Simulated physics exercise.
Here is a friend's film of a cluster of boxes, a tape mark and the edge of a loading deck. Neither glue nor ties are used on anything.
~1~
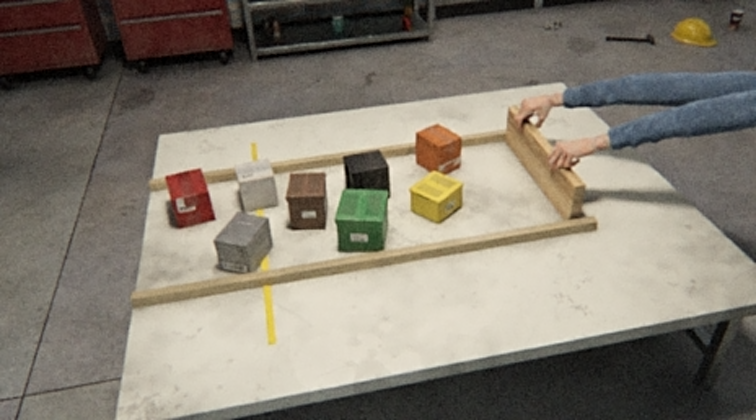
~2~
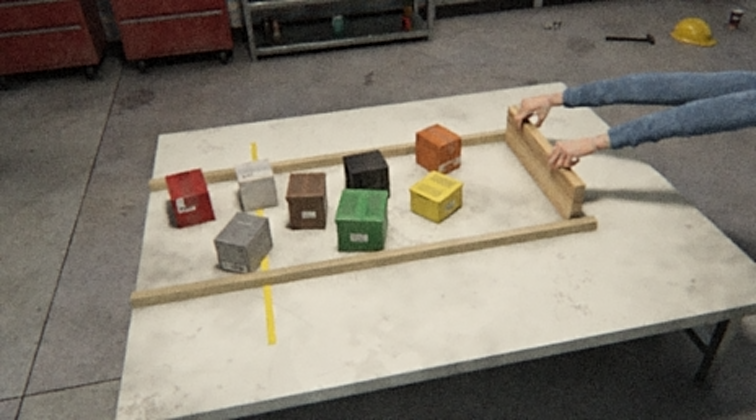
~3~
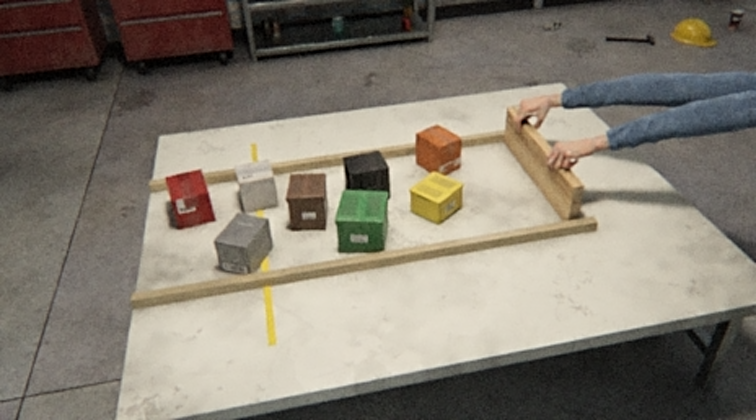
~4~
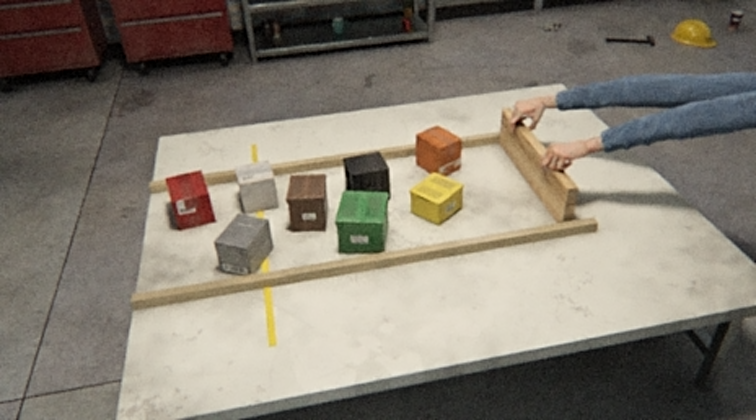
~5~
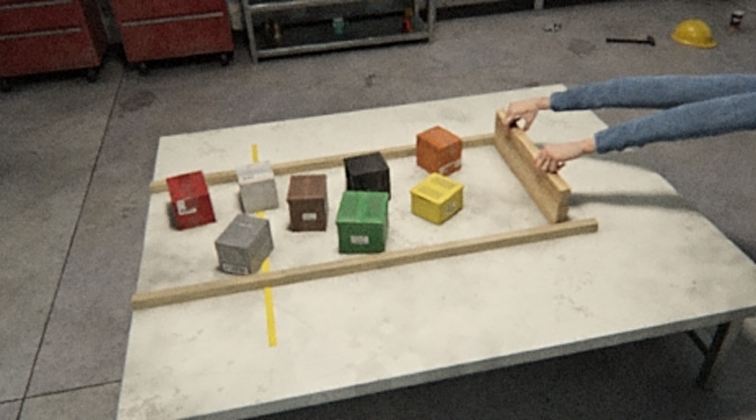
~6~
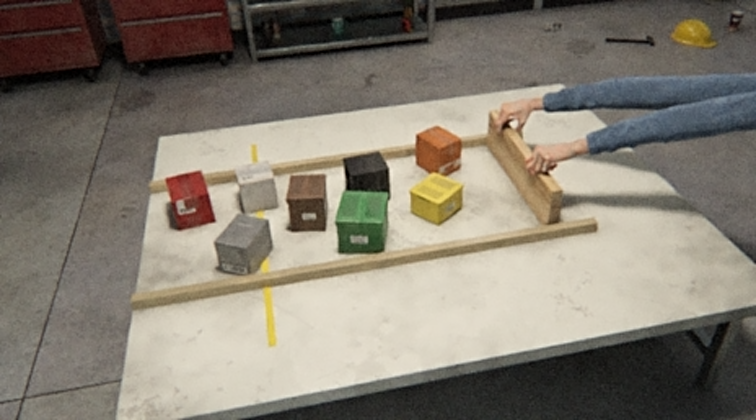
A wooden plank, held upright by two hands in blue sleeves, rests at first across the right side of a pale table, between two wooden rails. The hands then slide it slightly left toward orange and yellow boxes, while those and the red, grey, white, brown, black and green ones stay still.
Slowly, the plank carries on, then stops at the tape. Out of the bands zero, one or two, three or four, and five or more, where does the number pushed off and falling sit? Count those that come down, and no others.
It sits at zero.
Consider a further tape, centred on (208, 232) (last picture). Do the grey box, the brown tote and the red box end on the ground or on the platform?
Result - grey box: Drops; brown tote: Drops; red box: Drops.
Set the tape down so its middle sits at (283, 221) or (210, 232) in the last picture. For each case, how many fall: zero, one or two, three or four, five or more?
The first spot gives zero, the second gives three or four.
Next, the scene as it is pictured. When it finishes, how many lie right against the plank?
The count in contact is 2.
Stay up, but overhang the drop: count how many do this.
Count: 2.
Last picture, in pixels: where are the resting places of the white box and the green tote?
White box at (196, 185), green tote at (199, 254).
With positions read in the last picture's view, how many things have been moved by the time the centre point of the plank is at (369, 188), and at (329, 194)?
I count 5 first and 7 after.
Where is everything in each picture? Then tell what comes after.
The first picture shows red box (190, 198); grey box (244, 243); white box (257, 185); plank (540, 161); tape (261, 222).
The second picture shows grey box (244, 243); green tote (363, 221).
The third picture shows white box (257, 186); plank (539, 161).
The fourth picture shows red box (191, 200); yellow tote (436, 199).
The fifth picture shows grey box (245, 245); brown tote (309, 203).
The sixth picture shows red box (190, 200); grey box (245, 245); white box (257, 187); plank (520, 165); tape (261, 224).
Soon after, none off yet; red box at rest near (190, 200); grey box at rest near (245, 245); white box at rest near (257, 187).
After that, none off yet; red box at rest near (190, 200); grey box displaced about its own width near (205, 258); white box displaced about its own width near (236, 186).
In the end, the number that fall off is zero.
